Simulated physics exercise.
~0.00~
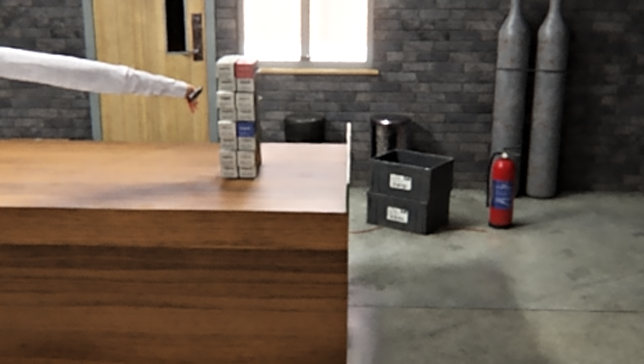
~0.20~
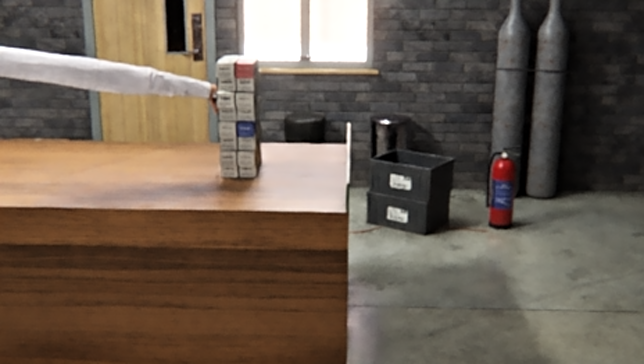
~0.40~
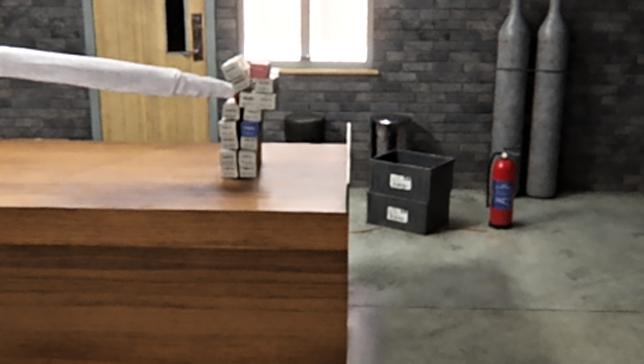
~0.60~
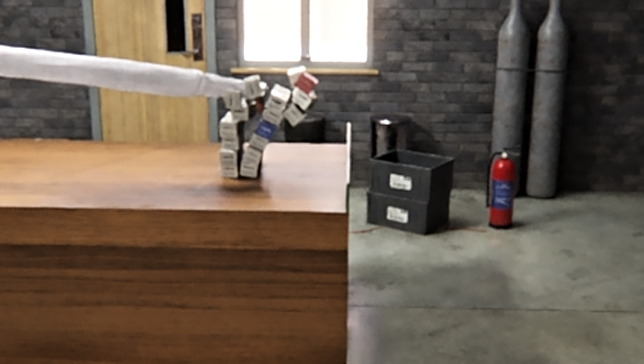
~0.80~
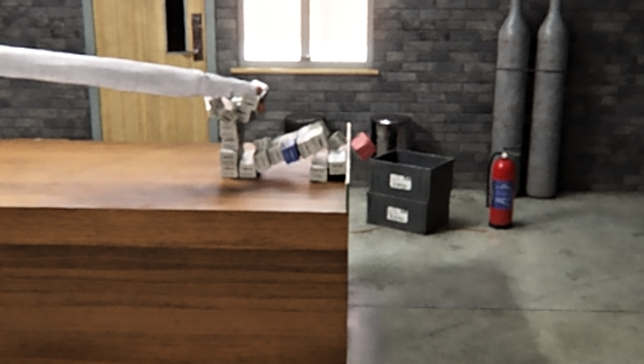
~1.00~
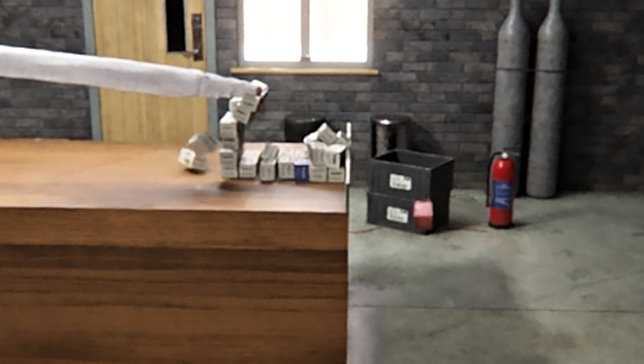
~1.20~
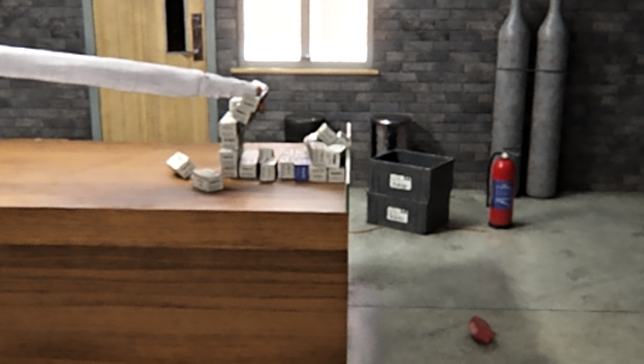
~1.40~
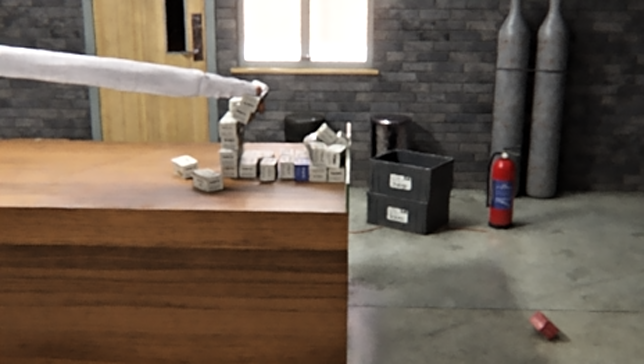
A hand in a white sleeve pushed a stack of small packets rightward along a wooden cupboard until it leaned and toppled, leaving most of them scattered on top while the red one dropped over the edge and tumbled across the floor.
